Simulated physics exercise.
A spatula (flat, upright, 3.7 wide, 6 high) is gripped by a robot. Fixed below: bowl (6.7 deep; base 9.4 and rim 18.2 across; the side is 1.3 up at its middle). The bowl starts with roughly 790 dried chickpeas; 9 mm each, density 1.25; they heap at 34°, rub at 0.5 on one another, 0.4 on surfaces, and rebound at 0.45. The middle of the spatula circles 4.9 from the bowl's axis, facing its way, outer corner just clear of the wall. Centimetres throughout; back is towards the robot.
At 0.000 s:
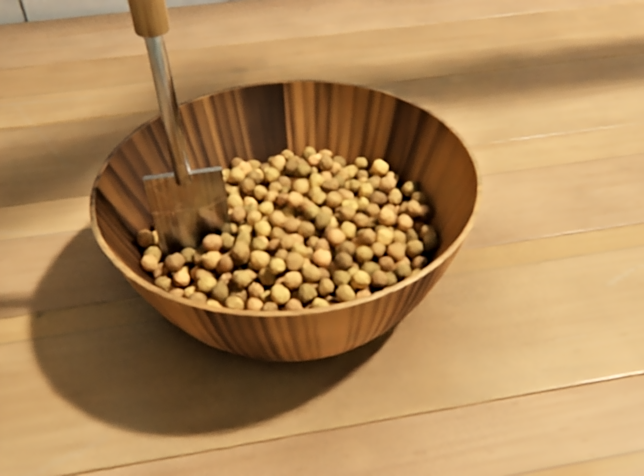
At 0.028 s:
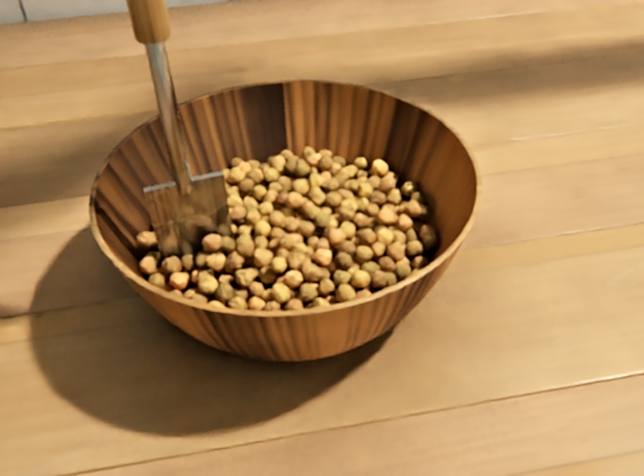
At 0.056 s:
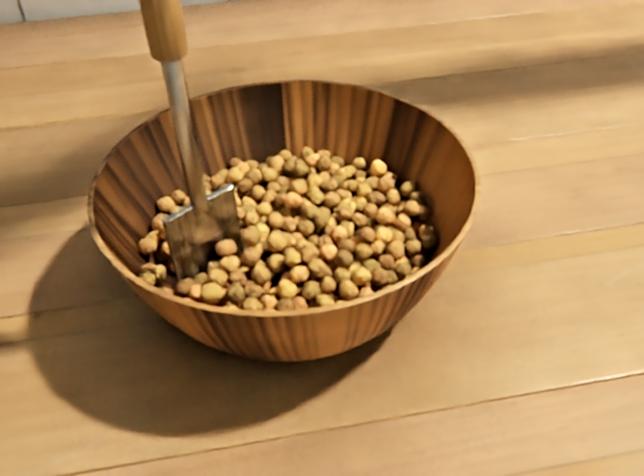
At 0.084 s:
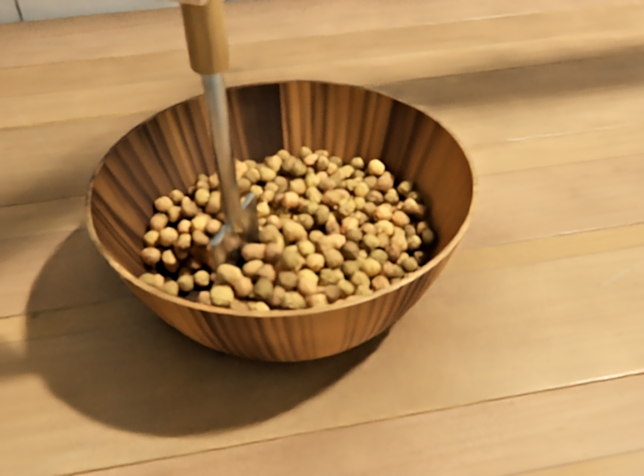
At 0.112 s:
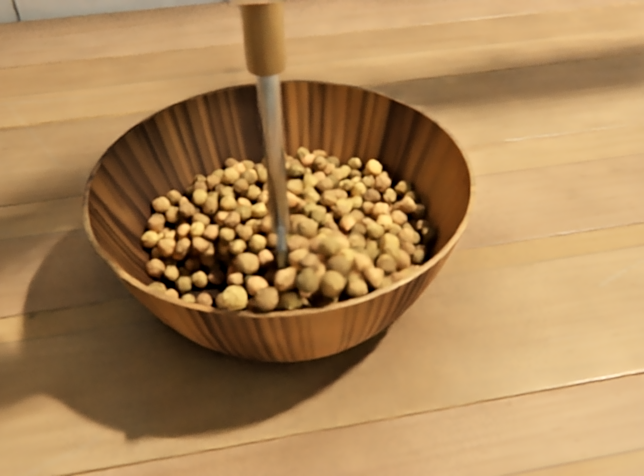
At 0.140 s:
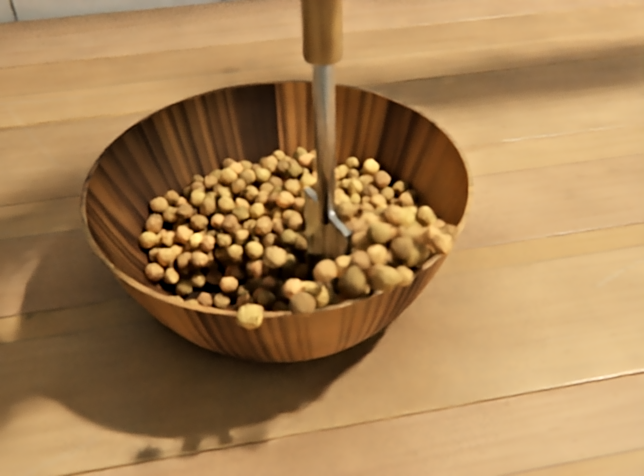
Wooden bowl of dried chickpeas on a plank surface, a wooden-handled metal spatula sweeping from left to right, pushing chickpeas rimward.
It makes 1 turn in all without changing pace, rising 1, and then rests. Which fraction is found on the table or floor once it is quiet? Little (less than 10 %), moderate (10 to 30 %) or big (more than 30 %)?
On the table or floor the share is moderate, 10 to 30 %.
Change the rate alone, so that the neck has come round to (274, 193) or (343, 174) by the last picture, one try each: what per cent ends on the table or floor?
Some 15 and 25 per cent.
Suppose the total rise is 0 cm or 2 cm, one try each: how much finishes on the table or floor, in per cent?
About 30 and 20 per cent.
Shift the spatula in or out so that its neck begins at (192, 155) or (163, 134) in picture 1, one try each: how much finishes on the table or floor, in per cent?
Some 20 and 15 per cent.
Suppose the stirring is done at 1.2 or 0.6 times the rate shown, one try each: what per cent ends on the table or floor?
About 30 and 10 per cent.
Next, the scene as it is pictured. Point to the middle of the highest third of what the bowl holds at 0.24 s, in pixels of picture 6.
At about (353, 152).
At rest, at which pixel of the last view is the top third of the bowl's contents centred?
At about (242, 282).
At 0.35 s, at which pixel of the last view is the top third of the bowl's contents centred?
At about (204, 165).
After 0.24 s, 202° round, highest piece 11 above the table; 740 in the bowl, 3 on the table or floor, 51 in flight or on the tool.
After 0.35 s, 295° round, highest piece 10 above the table; 664 in the bowl, 52 on the table or floor, 78 in flight or on the tool.
After 0.60 s, 0° round, highest piece 6 above the table; 617 in the bowl, 177 on the table or floor.
After 1.30 s, 0° round, highest piece 6 above the table; 617 in the bowl, 177 on the table or floor.
At rest, 617 in the bowl, 177 on the table or floor. That is 22 % on the table or floor.
